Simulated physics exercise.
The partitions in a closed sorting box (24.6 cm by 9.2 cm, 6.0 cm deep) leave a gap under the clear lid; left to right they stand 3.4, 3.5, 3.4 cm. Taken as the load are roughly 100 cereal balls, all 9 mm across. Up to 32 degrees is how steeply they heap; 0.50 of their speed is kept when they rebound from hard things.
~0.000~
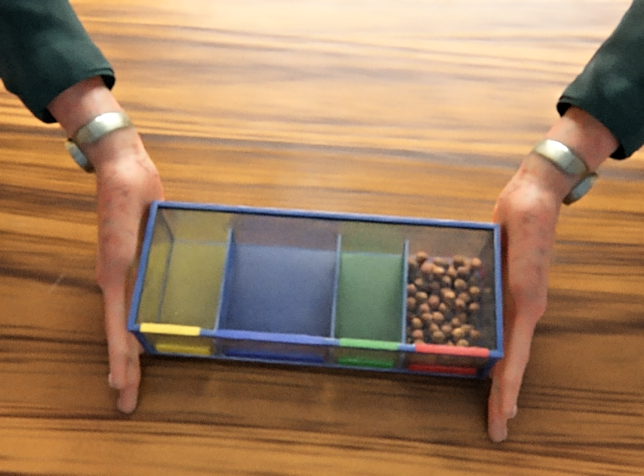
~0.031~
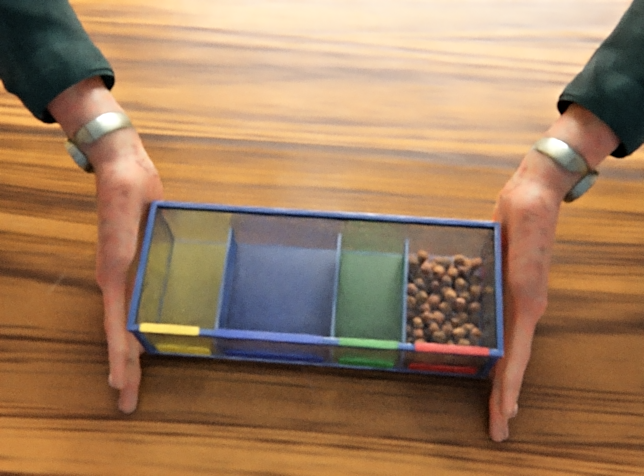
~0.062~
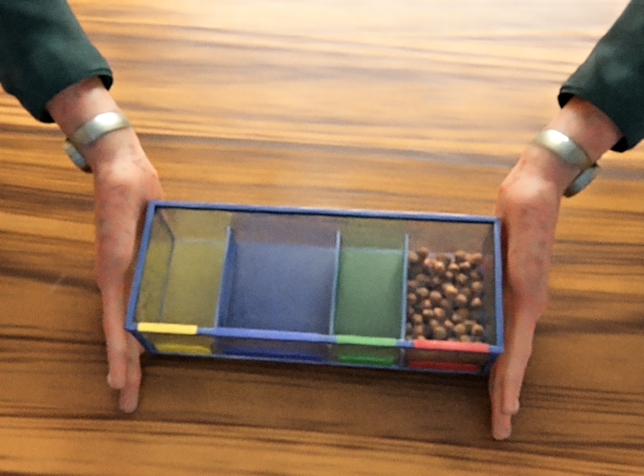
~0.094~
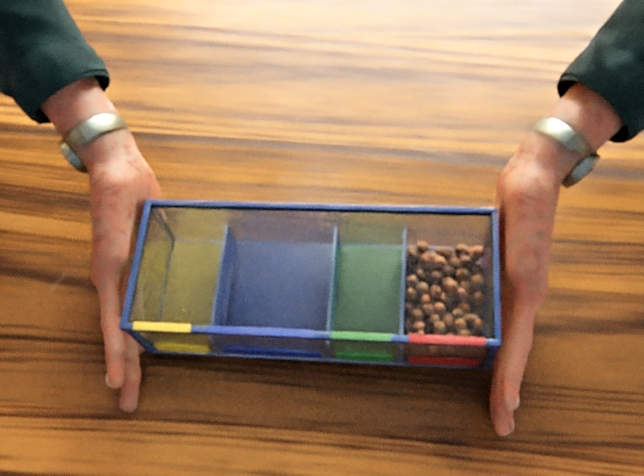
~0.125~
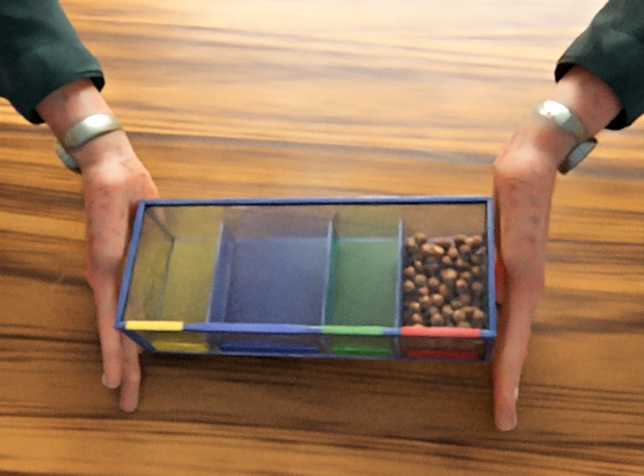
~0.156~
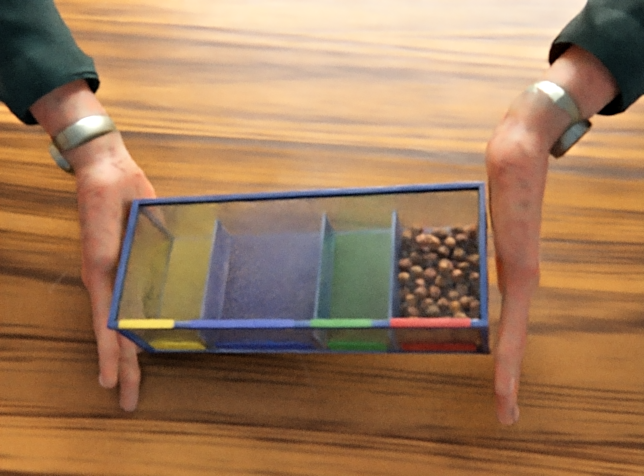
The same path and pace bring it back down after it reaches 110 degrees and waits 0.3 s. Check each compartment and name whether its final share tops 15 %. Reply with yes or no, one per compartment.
Red no, blue no, green no, yellow yes.
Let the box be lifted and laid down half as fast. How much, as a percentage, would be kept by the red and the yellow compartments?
Red 0 %, yellow 100 %.
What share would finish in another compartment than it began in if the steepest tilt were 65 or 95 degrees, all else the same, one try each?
Some 10 and some 90 per cent, respectively.
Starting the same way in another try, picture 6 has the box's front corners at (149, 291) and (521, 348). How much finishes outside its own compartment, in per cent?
It comes to around 0 per cent in that case.
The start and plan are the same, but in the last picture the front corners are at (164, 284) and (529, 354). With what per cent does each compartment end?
The compartments end with red 100 per cent, blue 0 per cent, green 0 per cent and yellow 0 per cent.
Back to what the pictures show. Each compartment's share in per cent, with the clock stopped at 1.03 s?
The split is red at 10, blue at 35, green at 25 and yellow at 35 per cent.
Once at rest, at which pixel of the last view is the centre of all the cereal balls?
Centre at rest: Approx. (183, 289) px.
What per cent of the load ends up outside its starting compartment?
Roughly 100 in a hundred.
After 1.03 s, tilt 110 degrees; red 10 %, blue 35 %, green 25 %, yellow 35 %.
Then, at 1.61 s, tilt 60 degrees; yellow 100 %.
After 2.25 s, tilt 0 degrees; yellow 100 %.
At rest (2.7 s), red 0 %, blue 0 %, green 0 %, yellow 100 %.
